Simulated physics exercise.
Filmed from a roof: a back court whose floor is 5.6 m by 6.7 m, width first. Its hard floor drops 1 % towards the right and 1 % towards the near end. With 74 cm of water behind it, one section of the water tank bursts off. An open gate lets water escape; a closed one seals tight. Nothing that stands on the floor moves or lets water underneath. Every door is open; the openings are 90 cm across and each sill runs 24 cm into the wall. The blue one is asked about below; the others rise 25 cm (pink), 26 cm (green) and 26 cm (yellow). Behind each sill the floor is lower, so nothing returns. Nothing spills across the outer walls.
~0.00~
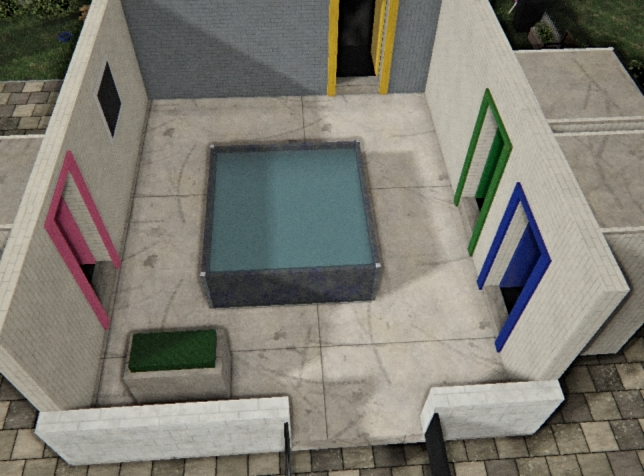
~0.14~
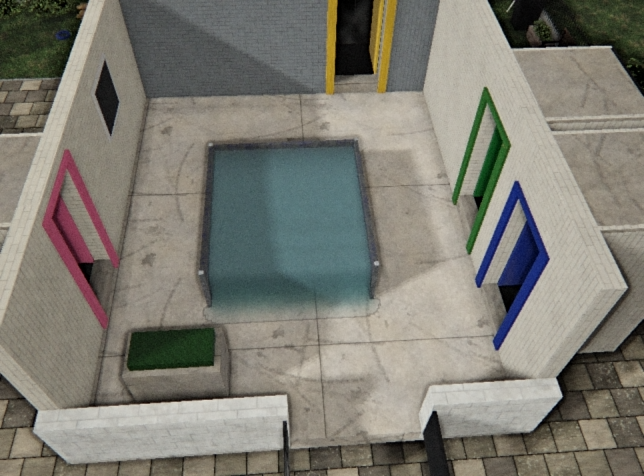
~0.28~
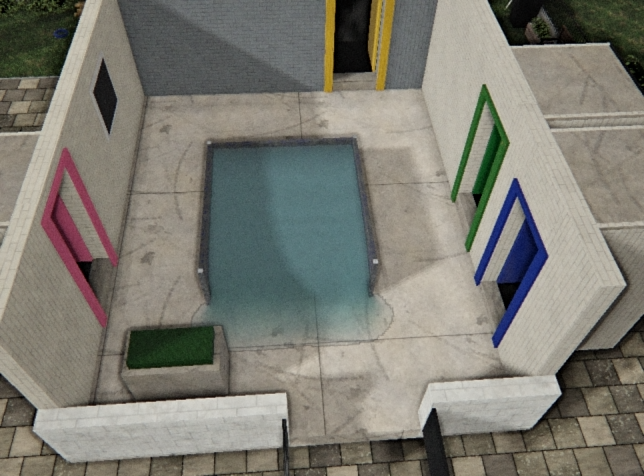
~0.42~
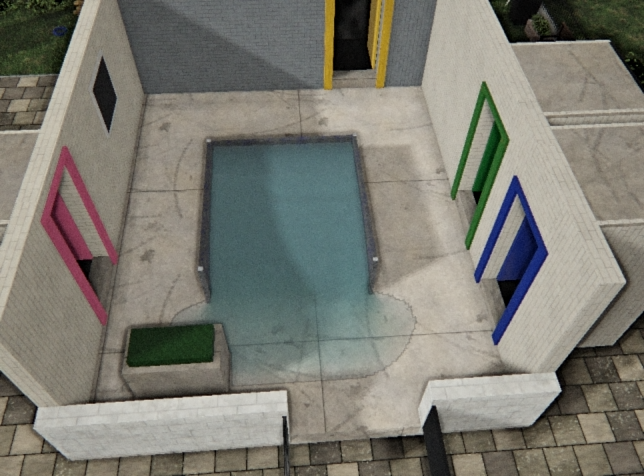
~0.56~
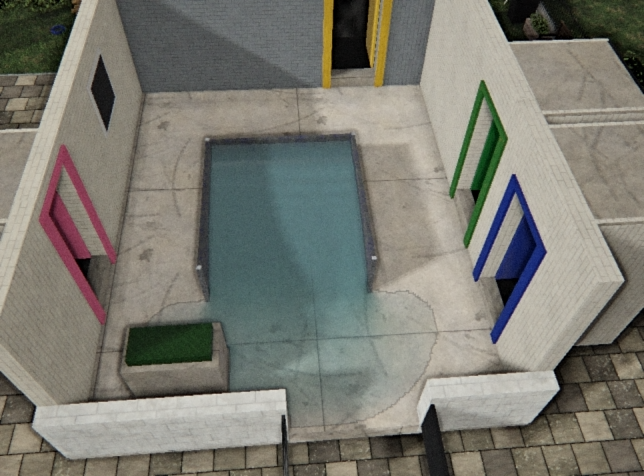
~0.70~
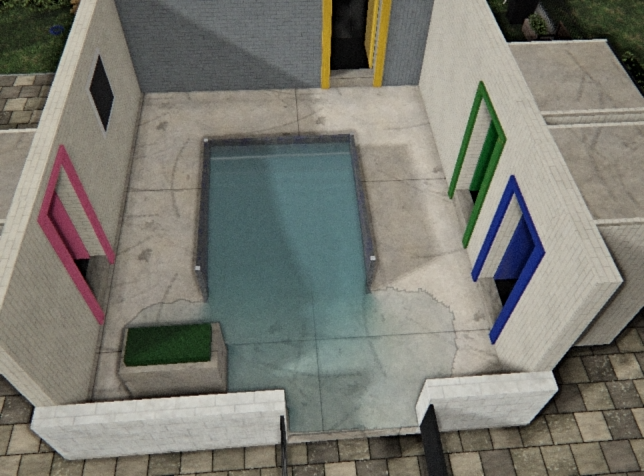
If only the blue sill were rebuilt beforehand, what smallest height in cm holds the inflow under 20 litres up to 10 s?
Close to 7 cm is just enough.
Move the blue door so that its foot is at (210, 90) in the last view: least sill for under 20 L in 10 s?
About 12.5 cm.
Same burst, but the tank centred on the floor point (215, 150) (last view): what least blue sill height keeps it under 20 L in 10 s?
About 22 cm.
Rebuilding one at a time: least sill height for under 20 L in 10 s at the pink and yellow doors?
About 11.0 cm at pink and 7.5 cm at yellow.
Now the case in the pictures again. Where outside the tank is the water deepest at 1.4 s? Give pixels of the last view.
Near (268, 417).
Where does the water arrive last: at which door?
Last comes the yellow one.
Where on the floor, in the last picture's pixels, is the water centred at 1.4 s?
At about (284, 270).
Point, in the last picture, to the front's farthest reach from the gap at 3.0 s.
At about (130, 158).
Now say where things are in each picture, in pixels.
The water tank at (288, 205) is whole and still, 74 cm deep; the blue door at (508, 277) is dry, in the first frame.
The front is at a hidden place, 0.3 m from the gap at (291, 288); 0.6 m2 of floor is wet, 74 cm left at the back, in the second frame.
The gap is at (290, 289), the front 0.8 m out at (234, 346); the back of the water tank holds 74 cm, in the third frame.
The front is at (238, 380), 1.3 m from the gap at (290, 288); 3.6 m2 of floor is wet, 74 cm left at the back, in the fourth frame.
The front is at a hidden place, 1.9 m from the gap at (289, 287); 5.5 m2 of floor is wet, 72 cm left at the back, in the fifth frame.
The front is at a hidden place, 2.1 m from the gap at (288, 288); 6.3 m2 of floor is wet, 64 cm left at the back; the blue door at (502, 269), 2.9 m from the gap, is still 0.9 m from the nearest water, in the sixth frame.
After 1.4 s water covers 25 % of the floor, deepest (54 cm) near (268, 417); it has not reached the blue door.
After 3.0 s water covers 50 % of the floor, deepest (42 cm) near (83, 430); 6 cm at the blue door, 0 litres in over its 12 cm sill.
After 10.0 s water covers 100 % of the floor, deepest (14 cm) near (456, 214); 7 cm at the blue door, 0 litres in over its 12 cm sill.
At the blue door as built, the water arrived by 1.6 s and peaked near 10 cm at 5.4 s.
Run again over the same 10 s with other heights there, 30 litres in over 6 cm, 7 litres over 8.5 cm. The limit of 20 litres is kept from about 7 cm up.
